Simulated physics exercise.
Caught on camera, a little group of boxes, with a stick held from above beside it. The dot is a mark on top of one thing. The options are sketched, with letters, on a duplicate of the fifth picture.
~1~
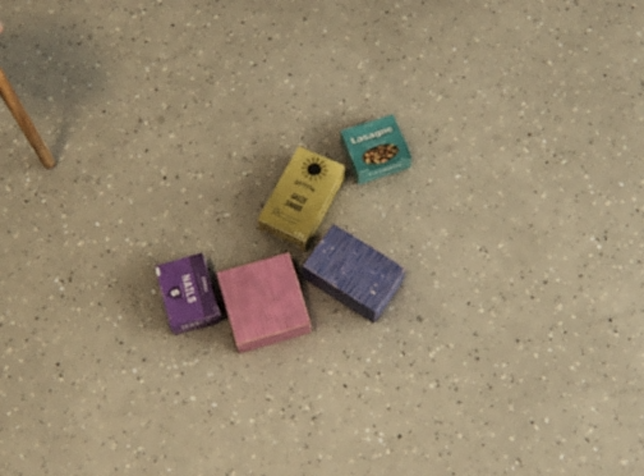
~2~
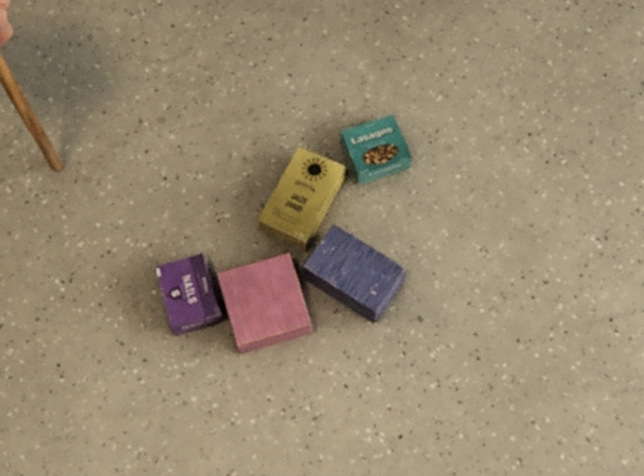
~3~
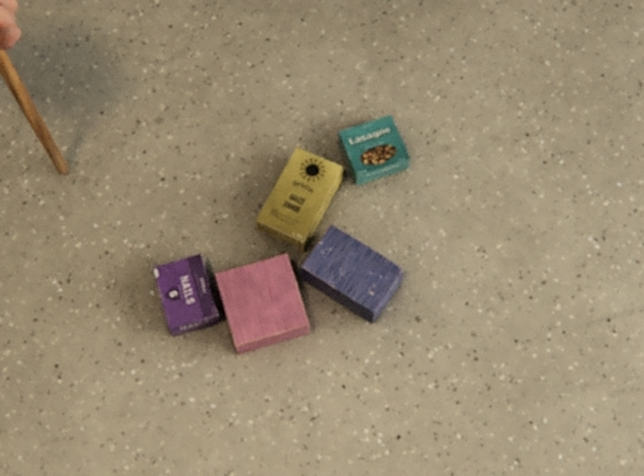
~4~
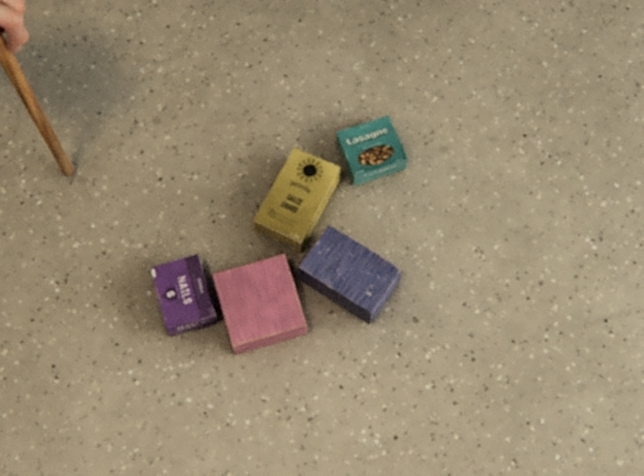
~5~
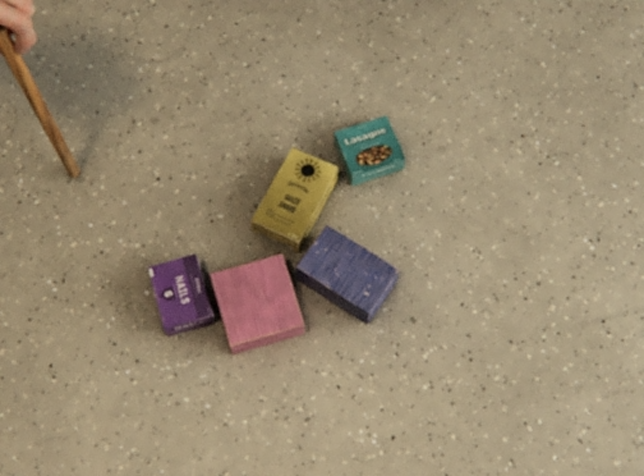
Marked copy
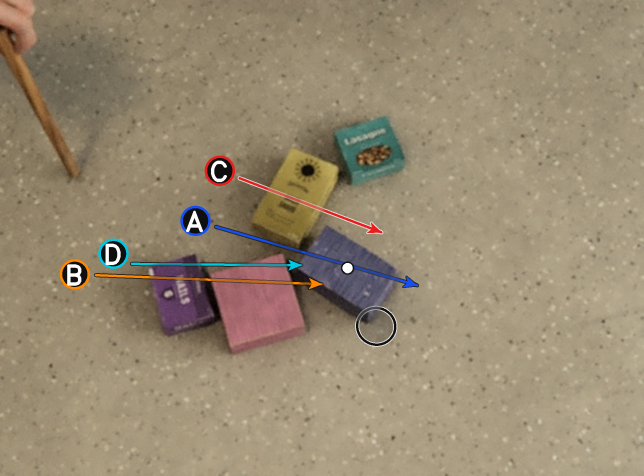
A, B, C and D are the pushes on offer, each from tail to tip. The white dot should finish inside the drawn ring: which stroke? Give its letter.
Stroke C brings the dot into the ring.
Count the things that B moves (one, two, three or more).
In all, three or more.
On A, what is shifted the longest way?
The blue block goes farthest.
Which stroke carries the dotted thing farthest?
A.
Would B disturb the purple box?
On that stroke, yes.
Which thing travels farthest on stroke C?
The yellow box goes farthest.
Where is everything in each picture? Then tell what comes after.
The first picture shows blue block (354, 273); pink block (264, 303); yellow box (302, 198).
The second picture shows yellow box (302, 198); turquoise packet (376, 150).
The third picture shows purple box (187, 295); blue block (352, 274).
The fourth picture shows pink block (260, 304); yellow box (297, 199).
The fifth picture shows turquoise packet (369, 151); purple box (182, 295); blue block (347, 274).
On the marked copy, A from (216, 227) to (417, 285); B from (96, 275) to (322, 284); C from (239, 178) to (381, 232); D from (132, 264) to (301, 265); the ring at (376, 326); the white dot at (348, 269).
Following C. Soon after the start, foot of the stick (291, 198); blue block (350, 278); yellow box (316, 210).
Later, foot of the stick (342, 218); blue block (370, 312); yellow box (363, 236).
In the end, foot of the stick (381, 233); blue block (376, 331); yellow box (396, 257); the dot on the blue block is in the ring.
As for the rest, A leaves the dotted thing at (419, 328); B leaves the dotted thing at (415, 283); D leaves the dotted thing at (349, 276).
